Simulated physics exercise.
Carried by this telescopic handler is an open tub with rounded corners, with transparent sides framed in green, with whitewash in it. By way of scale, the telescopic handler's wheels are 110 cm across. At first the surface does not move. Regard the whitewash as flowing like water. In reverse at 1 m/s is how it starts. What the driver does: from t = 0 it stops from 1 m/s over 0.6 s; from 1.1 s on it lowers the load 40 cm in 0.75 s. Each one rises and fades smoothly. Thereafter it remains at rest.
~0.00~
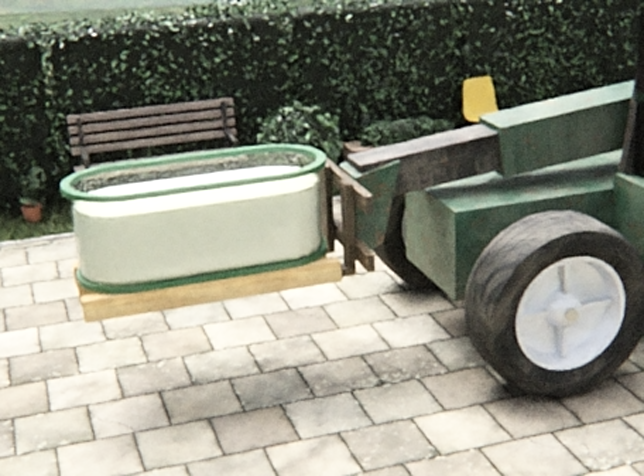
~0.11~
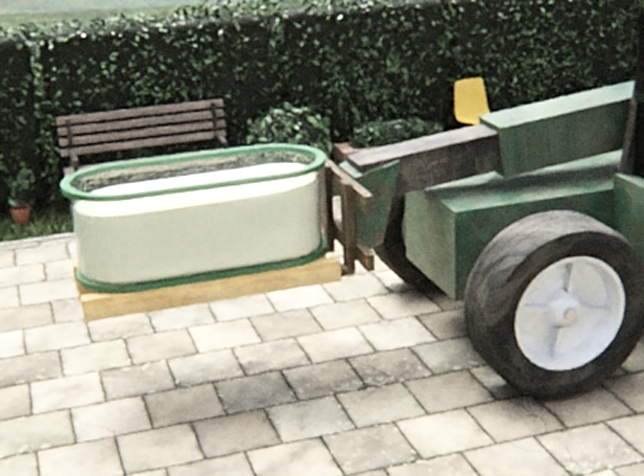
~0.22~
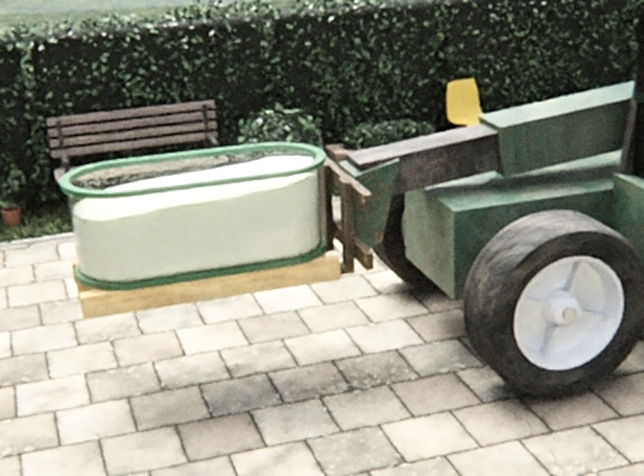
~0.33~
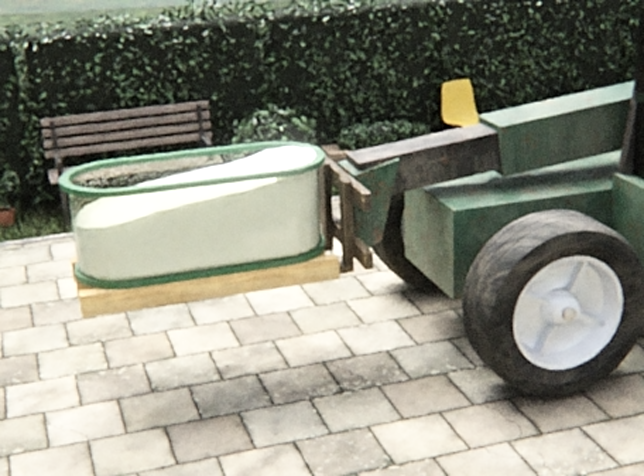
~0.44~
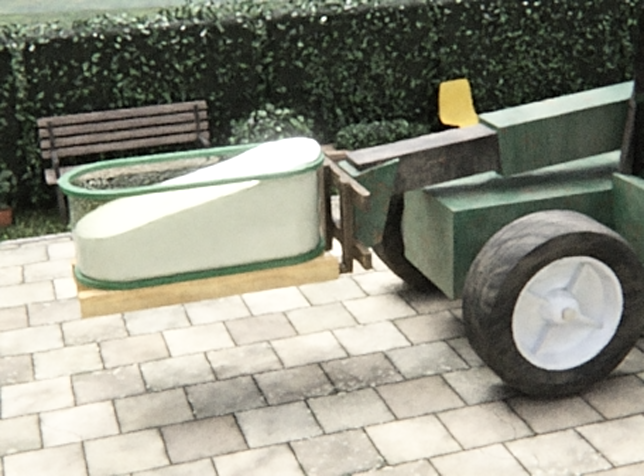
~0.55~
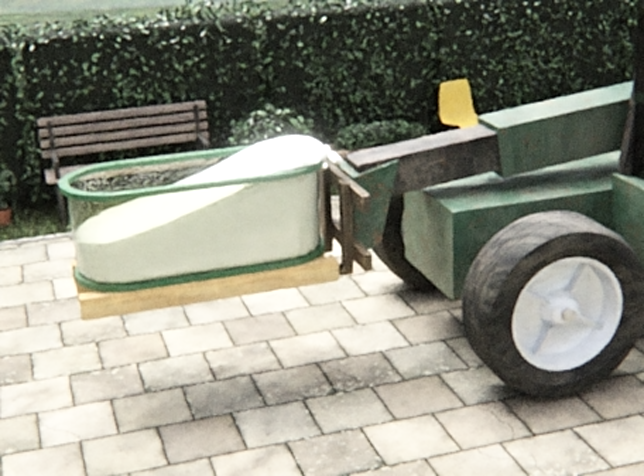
A green telescopic handler backs slightly right as whitewash in its tub climbs rightward.
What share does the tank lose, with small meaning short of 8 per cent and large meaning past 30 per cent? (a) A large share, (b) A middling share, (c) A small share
Option b: A middling share.
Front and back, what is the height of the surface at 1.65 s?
The level sits near 58 cm in front and near 28 cm behind.
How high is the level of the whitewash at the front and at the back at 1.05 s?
About 44 cm at the front, 44 cm at the back.
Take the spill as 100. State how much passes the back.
Close to 60% of it goes that way.
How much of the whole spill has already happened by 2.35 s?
Some 60 per cent by then.
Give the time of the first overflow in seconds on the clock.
First escape: Approx. 0.8 s.
After 1.05 s front 44 cm, middle 40 cm, back 44 cm above the floor; the loss stands at 2 per cent, over the back.
After 1.65 s front 59 cm, middle 42 cm, back 27 cm above the floor; the loss stands at 3 per cent, over the back.
After 2.35 s front 29 cm, middle 39 cm, back 58 cm above the floor; the loss stands at 6 per cent, over the back and the front.
After 4.84 s the loss stands at 10 per cent, over the back and the front, 36 of 361 litres.
